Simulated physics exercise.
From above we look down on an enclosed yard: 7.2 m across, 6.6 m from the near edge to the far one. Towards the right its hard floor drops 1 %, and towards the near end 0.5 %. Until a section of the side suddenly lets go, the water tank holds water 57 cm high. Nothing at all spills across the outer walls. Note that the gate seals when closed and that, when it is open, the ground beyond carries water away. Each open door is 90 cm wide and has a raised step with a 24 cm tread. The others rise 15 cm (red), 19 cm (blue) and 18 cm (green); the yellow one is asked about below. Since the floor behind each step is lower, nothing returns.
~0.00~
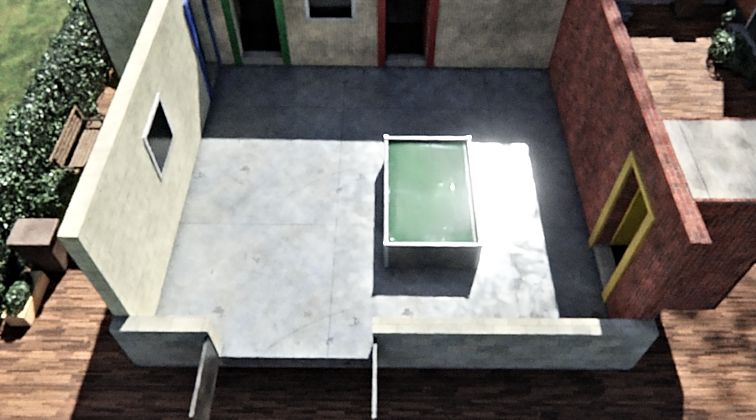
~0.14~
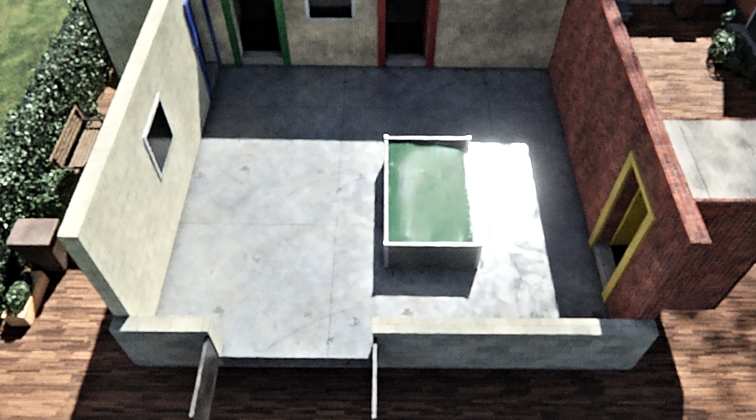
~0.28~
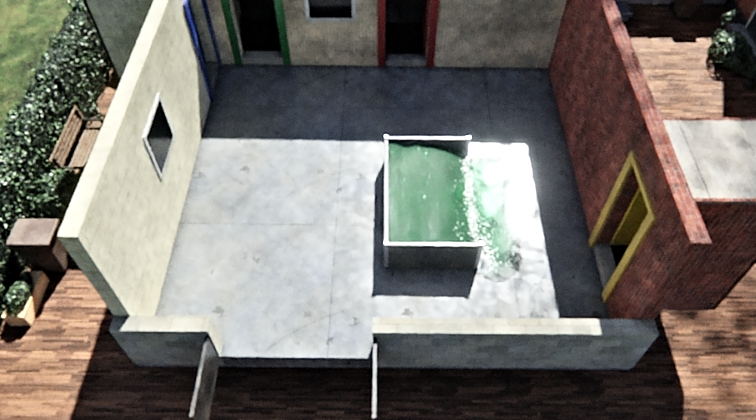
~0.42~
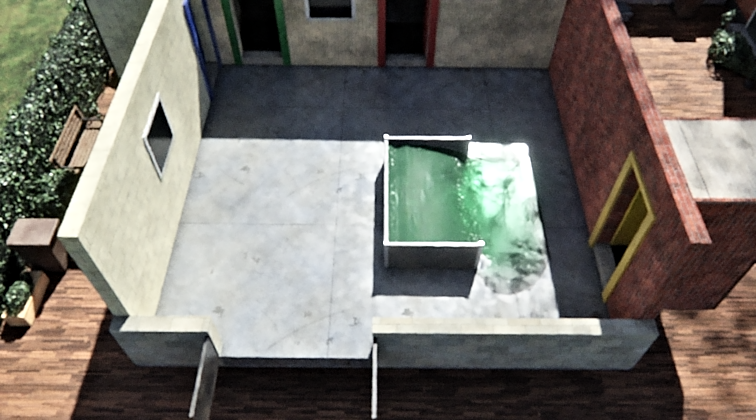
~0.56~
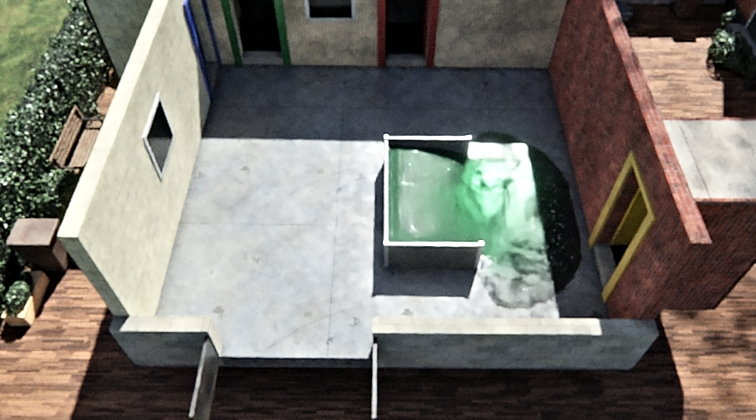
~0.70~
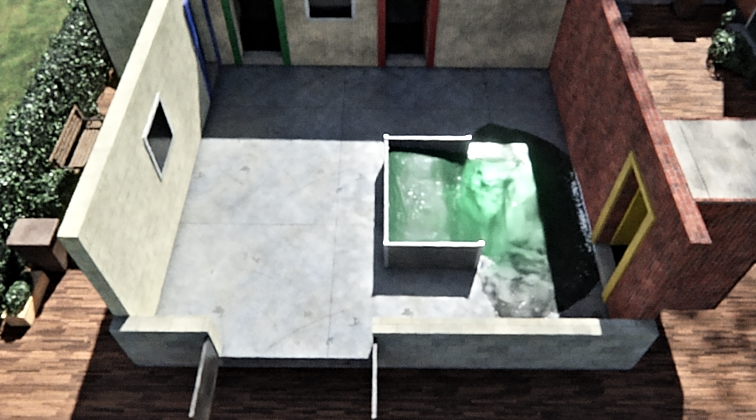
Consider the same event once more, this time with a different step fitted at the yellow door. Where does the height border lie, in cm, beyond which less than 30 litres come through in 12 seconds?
It lies at roughly 23 cm.
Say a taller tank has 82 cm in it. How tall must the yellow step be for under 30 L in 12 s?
I'd go with near 34 cm then.
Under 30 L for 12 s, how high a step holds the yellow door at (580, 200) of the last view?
It needs roughly 31 cm.
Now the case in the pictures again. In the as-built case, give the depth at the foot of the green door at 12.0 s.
Roughly 2.0 cm deep.
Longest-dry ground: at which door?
The blue one.
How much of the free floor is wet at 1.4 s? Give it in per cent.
About 20 per cent.
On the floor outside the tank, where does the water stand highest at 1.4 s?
Look close to (566, 215).
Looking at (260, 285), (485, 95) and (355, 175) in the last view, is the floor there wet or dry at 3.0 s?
In order: Untouched, soaked, untouched.
After 1.4 s water covers 20 % of the floor, deepest (41 cm) near (566, 215); 30 cm at the yellow door, 18 litres in over its 17 cm step.
After 3.0 s water covers 30 % of the floor, deepest (30 cm) near (607, 346); 19 cm at the yellow door, 76 litres in over its 17 cm step.
After 12.0 s water covers 100 % of the floor, deepest (8 cm) near (374, 246); 6 cm at the yellow door, 79 litres in over its 17 cm step.
At the yellow door as built, the water arrived by 0.7 s and peaked near 31 cm at 1.6 s.
Run again over the same 12 s with other heights there, 45 litres in over 20.5 cm, 8 litres over 28 cm. The limit of 30 litres is kept from about 23 cm up.
